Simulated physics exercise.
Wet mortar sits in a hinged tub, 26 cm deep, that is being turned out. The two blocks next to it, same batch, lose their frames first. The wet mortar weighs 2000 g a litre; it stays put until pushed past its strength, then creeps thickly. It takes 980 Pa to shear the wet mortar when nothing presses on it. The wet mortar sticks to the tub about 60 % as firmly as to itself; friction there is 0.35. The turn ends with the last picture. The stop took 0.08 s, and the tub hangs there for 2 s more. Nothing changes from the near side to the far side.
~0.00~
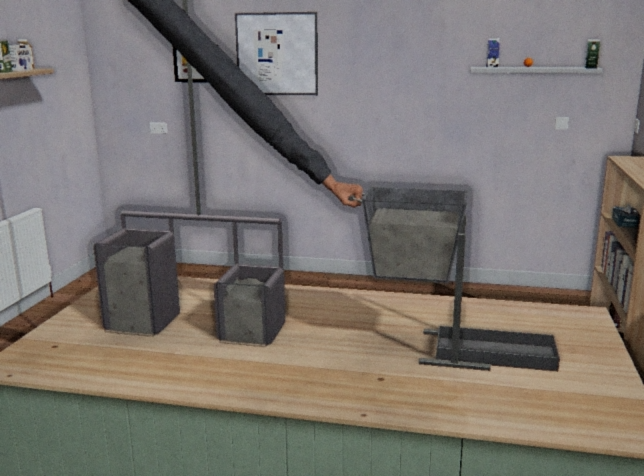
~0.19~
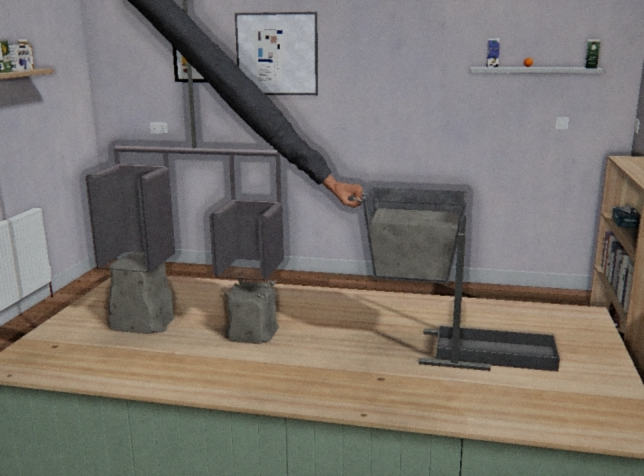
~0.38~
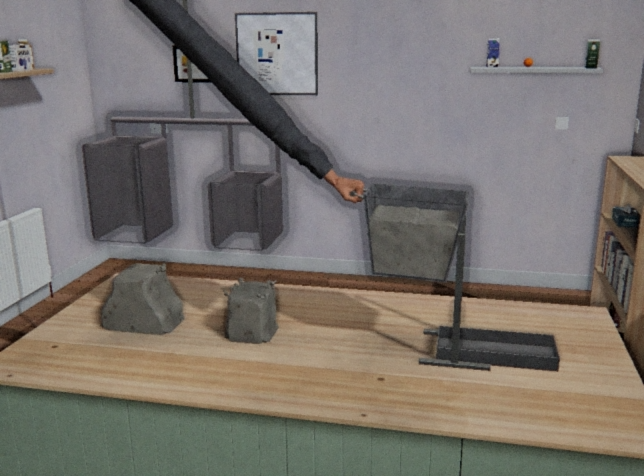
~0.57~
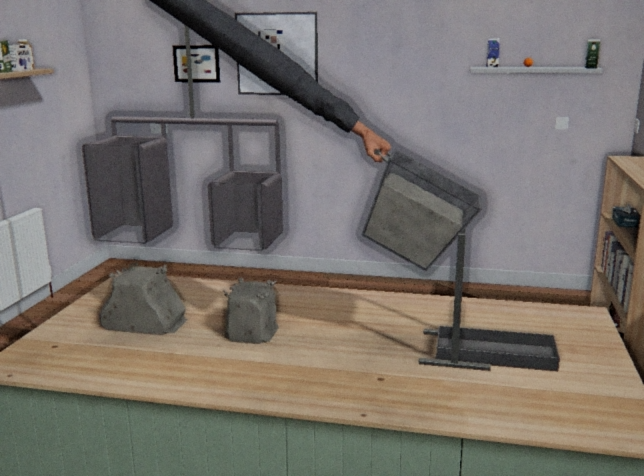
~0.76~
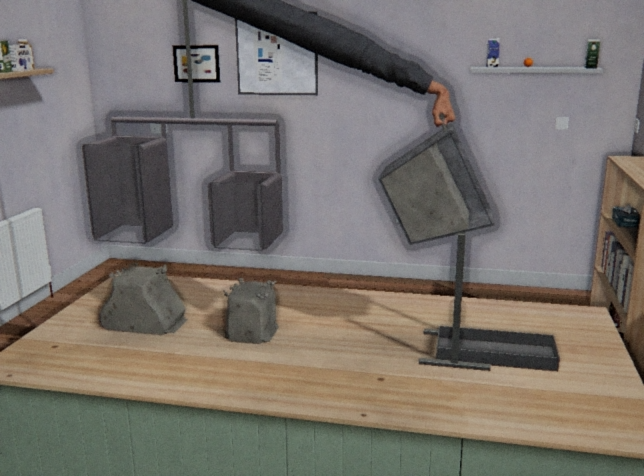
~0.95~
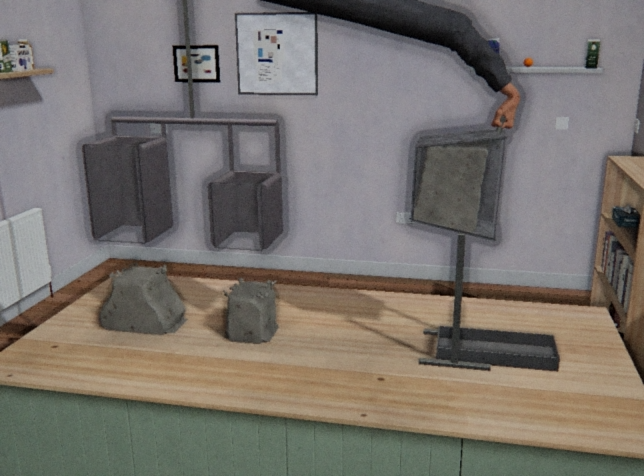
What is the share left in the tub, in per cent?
Expect roughly 42 %.
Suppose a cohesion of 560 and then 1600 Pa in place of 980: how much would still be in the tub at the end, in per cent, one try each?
In that order: 35 %, 45 %.
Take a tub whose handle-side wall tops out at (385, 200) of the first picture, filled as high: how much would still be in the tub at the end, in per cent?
In that case some 95 per cent.
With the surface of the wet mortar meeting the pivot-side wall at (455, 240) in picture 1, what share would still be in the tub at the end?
Then about 65 %.
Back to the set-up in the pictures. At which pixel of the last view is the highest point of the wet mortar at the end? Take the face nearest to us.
Near (442, 195).
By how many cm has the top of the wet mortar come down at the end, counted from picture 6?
About 15 cm.
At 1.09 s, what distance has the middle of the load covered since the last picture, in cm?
Roughly 7 cm.
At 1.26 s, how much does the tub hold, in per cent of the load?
Near 60 %.
After 1.09 s, the tub is at 92 degrees and holds 96 %.
After 1.26 s, the tub is at 92 degrees and holds 59 %.
After 1.43 s, the tub is at 92 degrees and holds 43 %.
After 1.60 s, the tub is at 92 degrees and holds 42 %.
After 2.95 s, the tub is at 92 degrees and holds 42 %.
